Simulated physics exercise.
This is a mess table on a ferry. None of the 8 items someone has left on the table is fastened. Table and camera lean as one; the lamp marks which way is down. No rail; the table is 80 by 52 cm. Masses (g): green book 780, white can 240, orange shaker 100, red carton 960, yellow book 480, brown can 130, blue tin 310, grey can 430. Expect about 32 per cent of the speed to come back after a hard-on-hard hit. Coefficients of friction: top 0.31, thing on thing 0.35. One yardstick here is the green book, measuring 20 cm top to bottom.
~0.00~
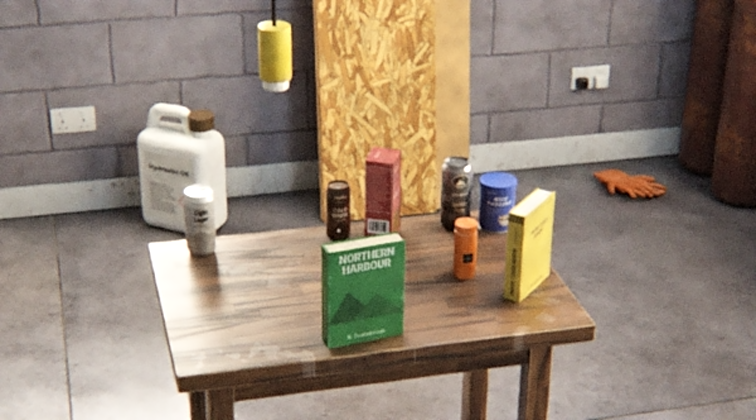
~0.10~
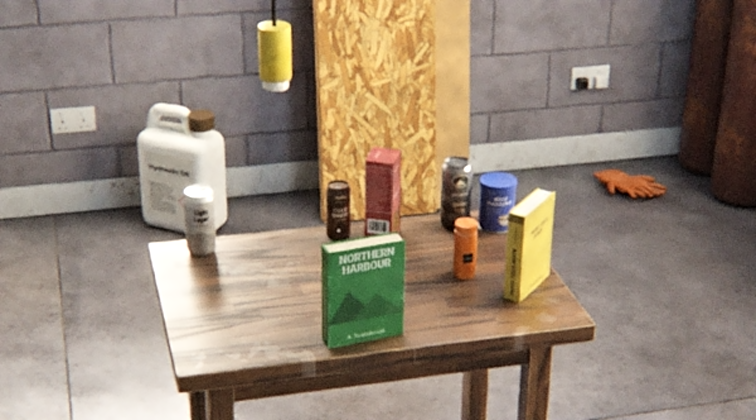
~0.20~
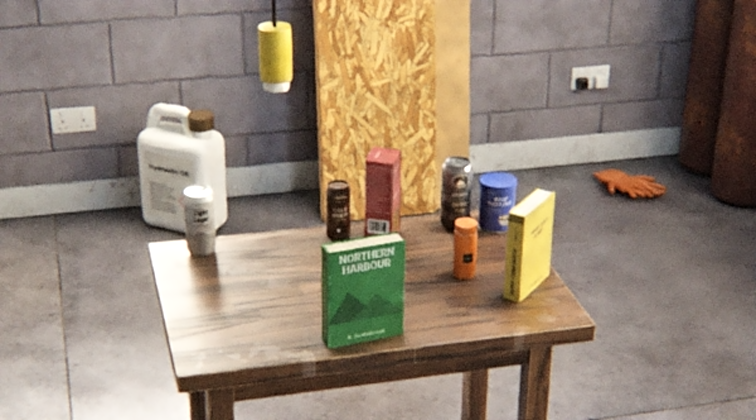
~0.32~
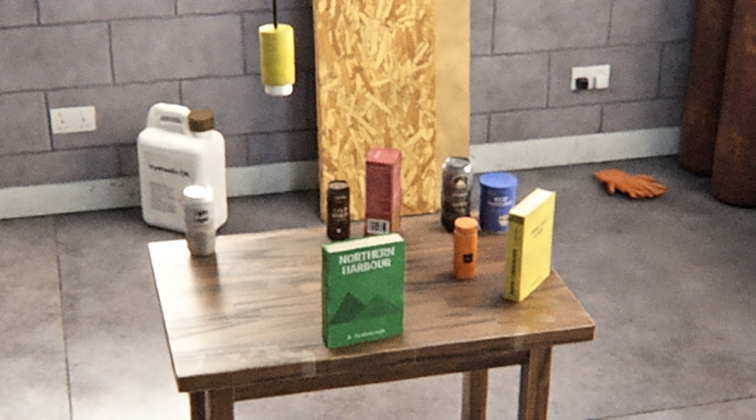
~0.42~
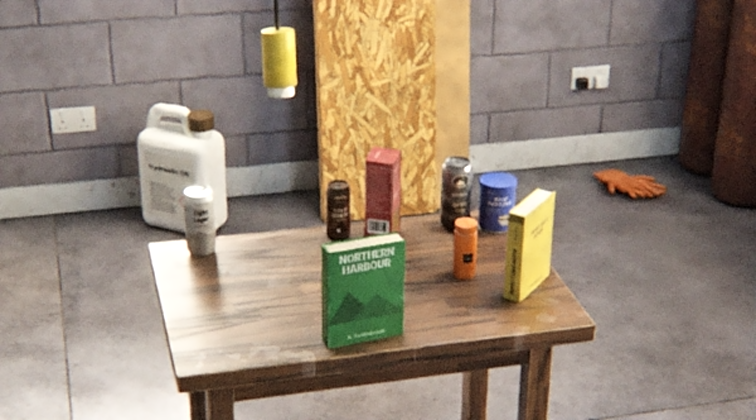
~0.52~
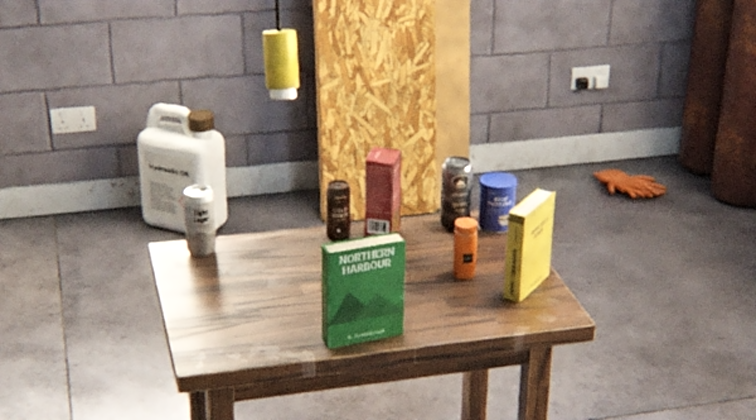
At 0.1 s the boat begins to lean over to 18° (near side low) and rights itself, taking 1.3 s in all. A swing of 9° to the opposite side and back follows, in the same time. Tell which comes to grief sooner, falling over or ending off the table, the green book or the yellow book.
It is the former one.
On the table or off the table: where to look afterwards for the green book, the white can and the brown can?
The green book finishes off the table; the white can is still on the table; the brown can is still on the table.
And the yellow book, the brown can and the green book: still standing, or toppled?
Final state - yellow book: Goes over; brown can: Remains on its base; green book: Goes over.
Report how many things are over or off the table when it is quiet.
I make it 2.
By 1.02 s, floor tilted 11°, near side down; green book now off the table; yellow book rocked 29° off its seat near (551, 252).
By 1.32 s, boat level; yellow book now off the table.
By 1.72 s, floor tilted 4°, far side down.
When it is over (3.2 s), off the table, green book and yellow book; the other 6 within 5 cm of the start. Green book went at 0.84 s; yellow book went at 1.06 s.
